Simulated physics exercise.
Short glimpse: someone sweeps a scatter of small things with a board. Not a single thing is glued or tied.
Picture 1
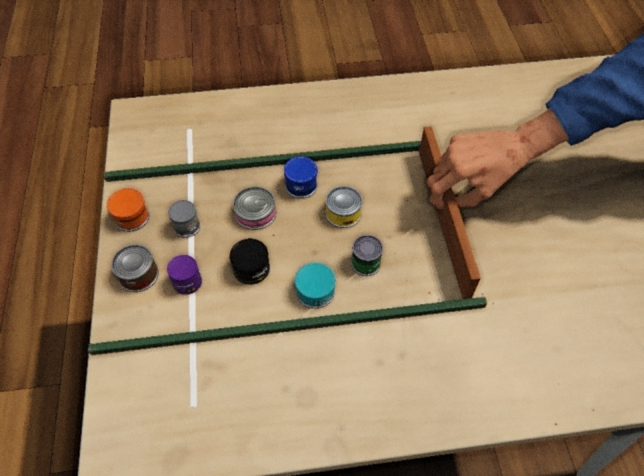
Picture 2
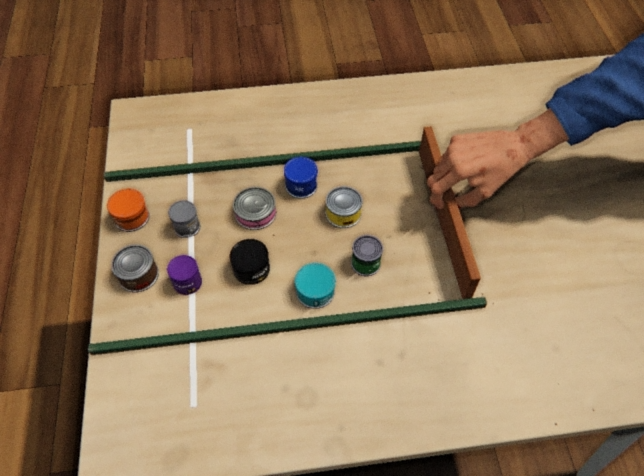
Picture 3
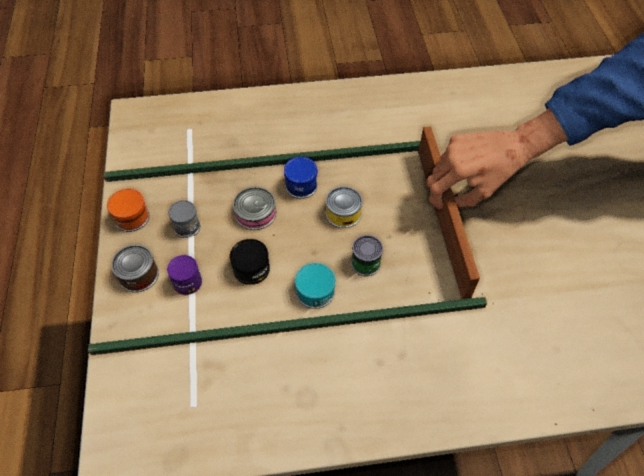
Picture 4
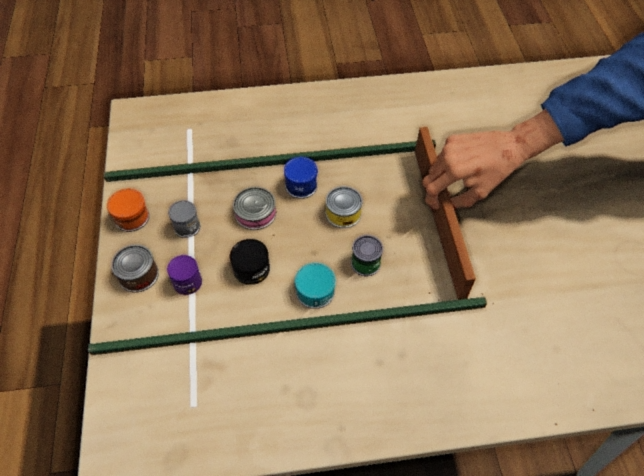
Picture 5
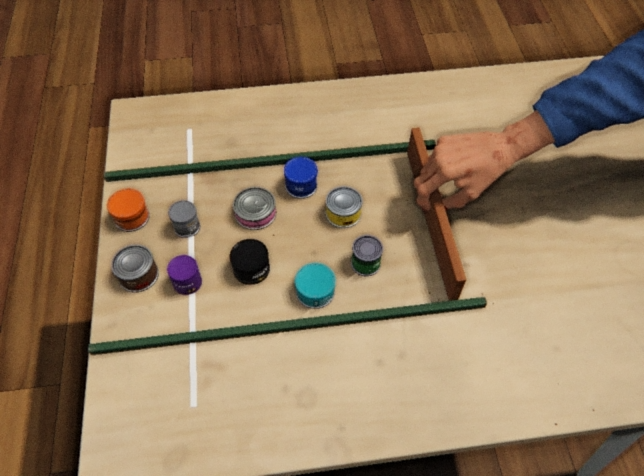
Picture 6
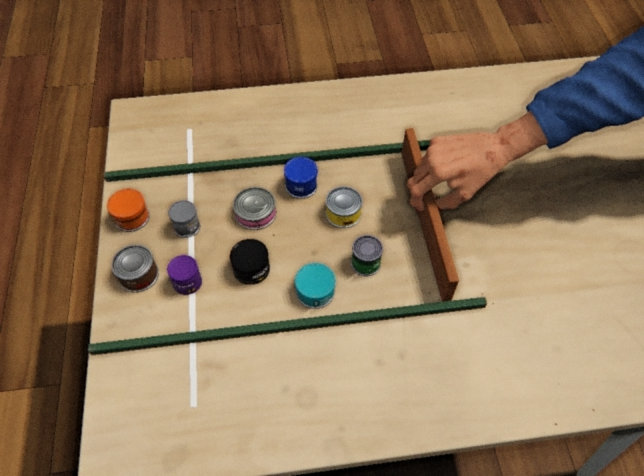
In the video, a hand holds a brown board upright at the right end of two green rails on a table, then slides it slightly left toward ten small colourful containers, which stay still around a white line.
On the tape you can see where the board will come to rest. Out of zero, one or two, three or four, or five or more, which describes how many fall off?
The answer is zero.
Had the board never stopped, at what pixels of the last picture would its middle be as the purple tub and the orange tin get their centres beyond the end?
The middle sits near (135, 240) for the first and near (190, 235) for the other.
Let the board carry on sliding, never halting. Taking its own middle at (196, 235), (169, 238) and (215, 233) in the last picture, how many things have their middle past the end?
Result per place: 0; 2; 0.
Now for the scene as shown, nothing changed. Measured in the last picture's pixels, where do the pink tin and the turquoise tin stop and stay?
(139, 210) and (171, 309), approximately.
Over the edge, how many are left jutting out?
The count is 2.
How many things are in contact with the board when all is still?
The count comes out at 4.
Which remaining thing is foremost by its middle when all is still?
Orange tin.
Soon after, none off yet; orange tin at rest near (129, 210); brown tin at rest near (135, 268); purple tub at rest near (185, 275).
In the end, the number that fall off is zero.
